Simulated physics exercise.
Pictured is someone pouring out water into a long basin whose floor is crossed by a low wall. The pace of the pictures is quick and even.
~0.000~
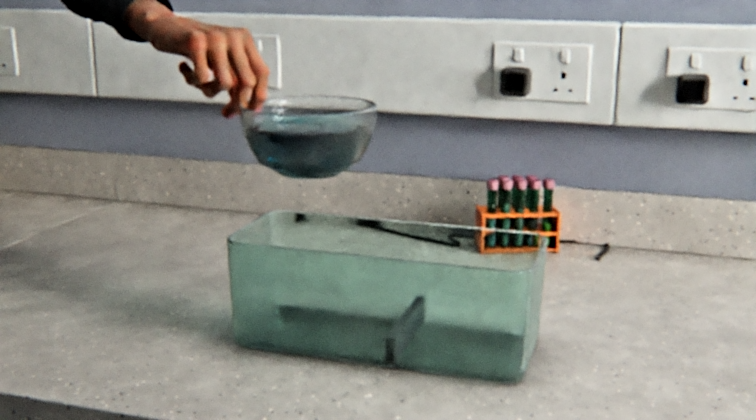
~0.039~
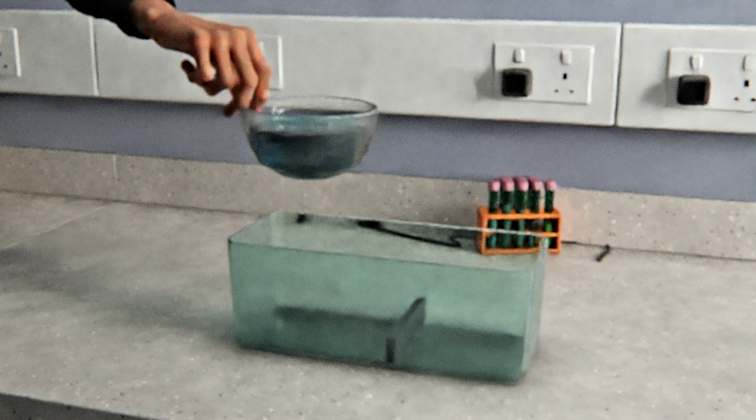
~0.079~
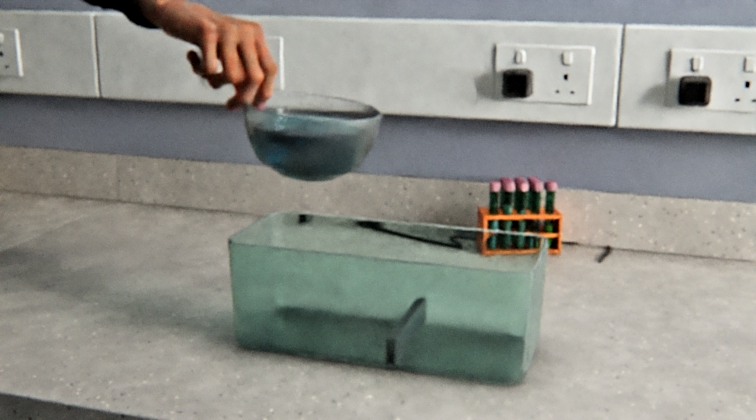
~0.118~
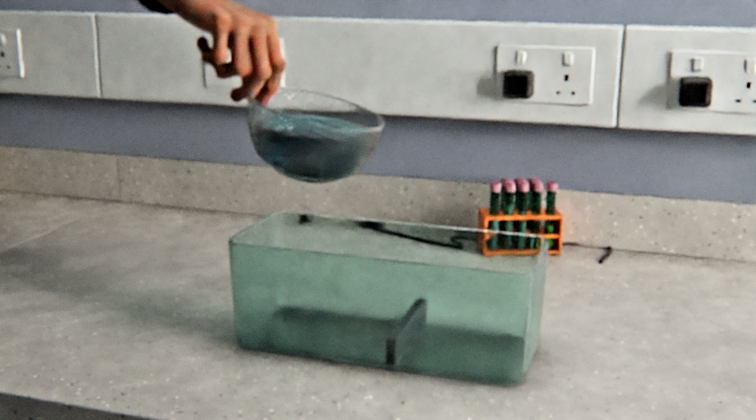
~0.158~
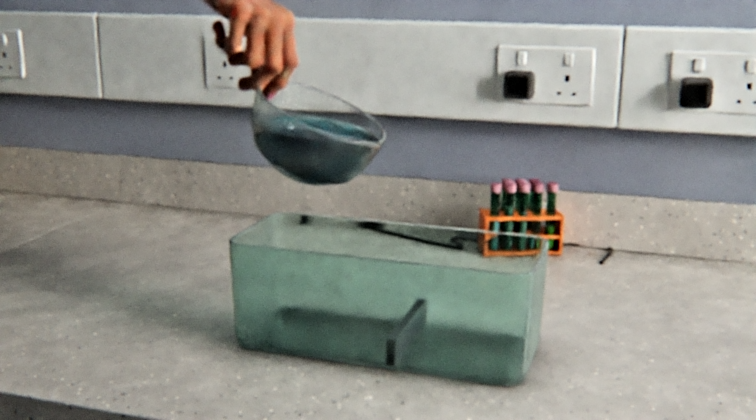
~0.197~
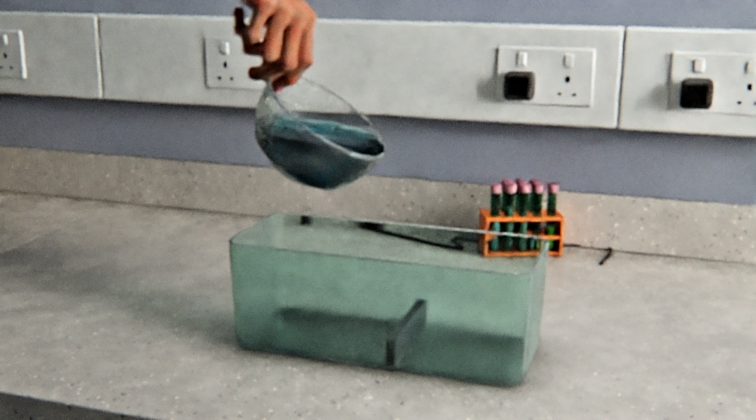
A hand tilting a clear glass bowl of bluish water rightward above a long greenish basin on a speckled lab counter.
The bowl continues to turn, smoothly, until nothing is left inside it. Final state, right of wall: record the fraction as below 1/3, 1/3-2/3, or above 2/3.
Sits mid-range.
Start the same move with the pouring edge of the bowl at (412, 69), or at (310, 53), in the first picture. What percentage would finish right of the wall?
It comes to about 70 %, followed by about 20 %.
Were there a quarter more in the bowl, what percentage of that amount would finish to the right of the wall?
Roughly 40 in a hundred.
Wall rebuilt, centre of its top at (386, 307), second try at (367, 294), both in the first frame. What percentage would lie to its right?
Roughly 70 % and then 90 %.
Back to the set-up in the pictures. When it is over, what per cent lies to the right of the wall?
It comes to about 45 per cent.
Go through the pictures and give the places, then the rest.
Tilt 0°; pouring edge (373, 110); surface from (255, 122) to (369, 130); the long basin's rim runs from (249, 226) to (540, 255); the wall's top is at (407, 316), in the first frame.
Tilt 2°; pouring edge (374, 113); surface from (256, 123) to (371, 131), in the second frame.
Tilt 6°; pouring edge (377, 119); surface from (257, 121) to (373, 134), in the third frame.
Tilt 14°; pouring edge (379, 129); surface from (260, 120) to (375, 137), in the fourth frame.
Tilt 23°; pouring edge (381, 142); surface from (264, 120) to (379, 141), in the fifth frame.
Tilt 35°; pouring edge (379, 157); surface from (266, 122) to (376, 143); 1 per cent is over the edge, in the sixth frame.
A moment on, the bowl is tipped on its side and 18 per cent is still to pour, 20 is left of the wall and 28 right of it.
Next, the bowl is tipped on its side and 2 per cent is still to pour, 43 is left of the wall and 51 right of it.
Then the bowl is tipped on its side and 0 per cent is still to pour, 51 is left of the wall and 47 right of it.
Later the bowl is tipped on its side and 0 per cent is still to pour, 52 is left of the wall and 46 right of it.
Finally, 52 per cent lies left of the wall, 46 right of it and 1 outside.
